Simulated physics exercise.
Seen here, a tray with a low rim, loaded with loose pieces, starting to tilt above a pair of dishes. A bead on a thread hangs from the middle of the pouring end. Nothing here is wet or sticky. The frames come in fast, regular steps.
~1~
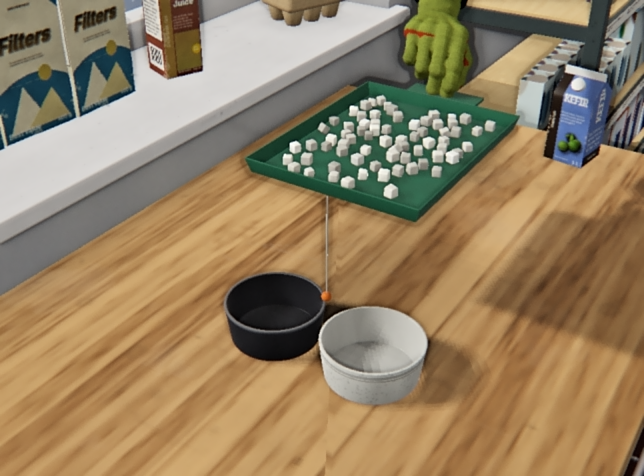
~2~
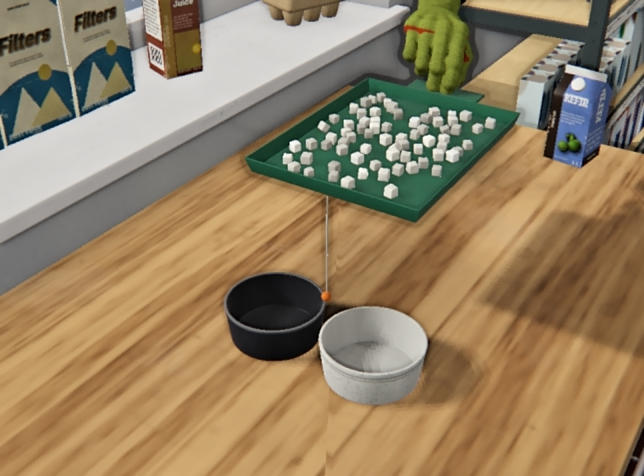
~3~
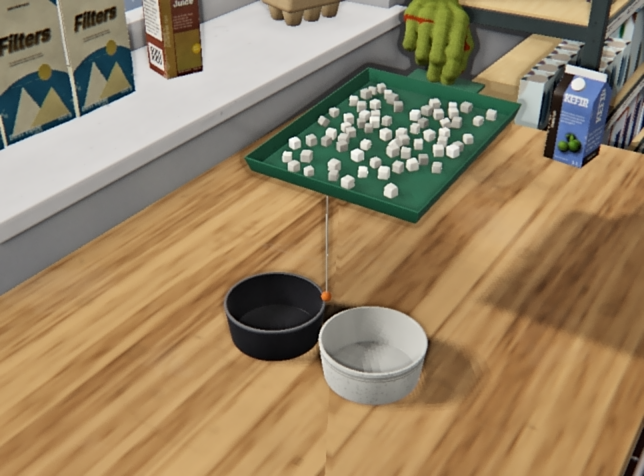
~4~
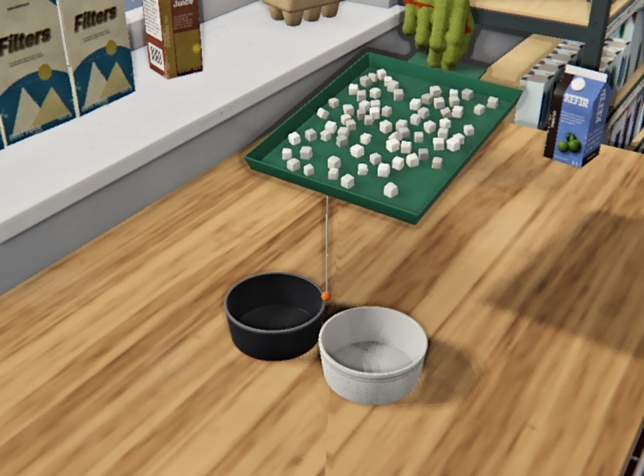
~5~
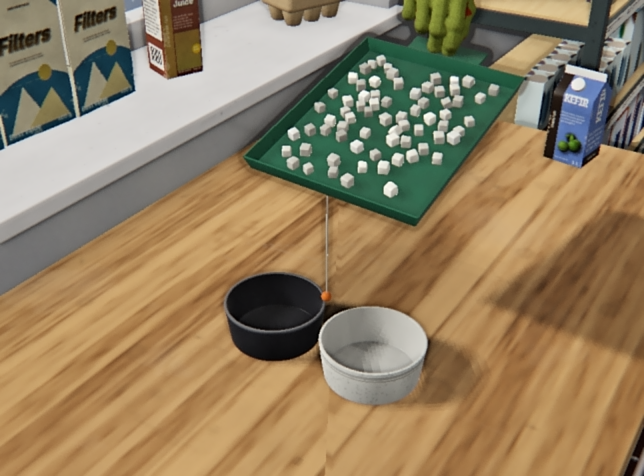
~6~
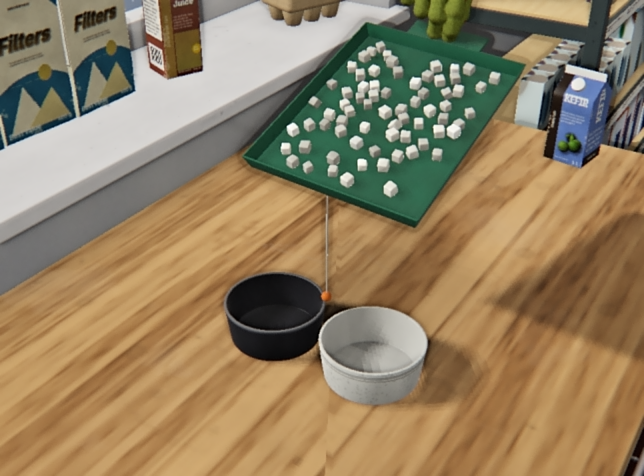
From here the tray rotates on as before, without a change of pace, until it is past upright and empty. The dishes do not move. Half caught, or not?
Caught overall: More than half.
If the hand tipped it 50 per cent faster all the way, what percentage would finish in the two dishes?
Roughly 70 in a hundred.
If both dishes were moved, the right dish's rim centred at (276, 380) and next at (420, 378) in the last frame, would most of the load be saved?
One: Under half. Two: Above a half.
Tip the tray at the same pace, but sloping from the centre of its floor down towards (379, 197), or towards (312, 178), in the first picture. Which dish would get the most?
At the first place right, at the second the left one.
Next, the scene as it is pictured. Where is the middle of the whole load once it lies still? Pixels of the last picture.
At about (358, 368).
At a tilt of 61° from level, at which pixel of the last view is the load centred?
Roughly at (358, 180).
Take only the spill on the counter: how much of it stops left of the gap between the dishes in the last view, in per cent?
It comes to 70 per cent or so.
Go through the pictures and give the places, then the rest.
Corners of the pouring end near (251, 157) and (416, 207), level; middle of the load near (386, 141), sugar cubes; left dish near (246, 341); right dish near (345, 383); bead on its thread near (327, 296), in the first frame.
Corners of the pouring end near (251, 157) and (416, 207), level; middle of the load near (386, 140), in the second frame.
Corners of the pouring end near (251, 156) and (416, 209), tipped barely, lowest at the right corner; middle of the load near (386, 135), in the third frame.
Corners of the pouring end near (250, 156) and (416, 211), tipped a little, lowest at the right corner; middle of the load near (386, 127), in the fourth frame.
Corners of the pouring end near (249, 155) and (415, 213), tipped a little, lowest at the right corner; middle of the load near (386, 120), in the fifth frame.
Corners of the pouring end near (249, 154) and (415, 216), tipped clearly, lowest at the right corner; middle of the load near (385, 112); left dish near (246, 341); right dish near (345, 383), in the sixth frame.
Shortly afterwards, tray tipped steeply; all but a few on the tray; only a few in the air.
Next, tray tipped right over; the bulk on the tray; a little in the right dish; only a few in the left dish; a little outside both; only a few in the air.
Some moments later, tray tipped past a quarter turn; near half in the right dish; a little in the left dish; near a third outside both.
In the end, tray tipped past a quarter turn; near half in the right dish; a little in the left dish; near a third outside both.
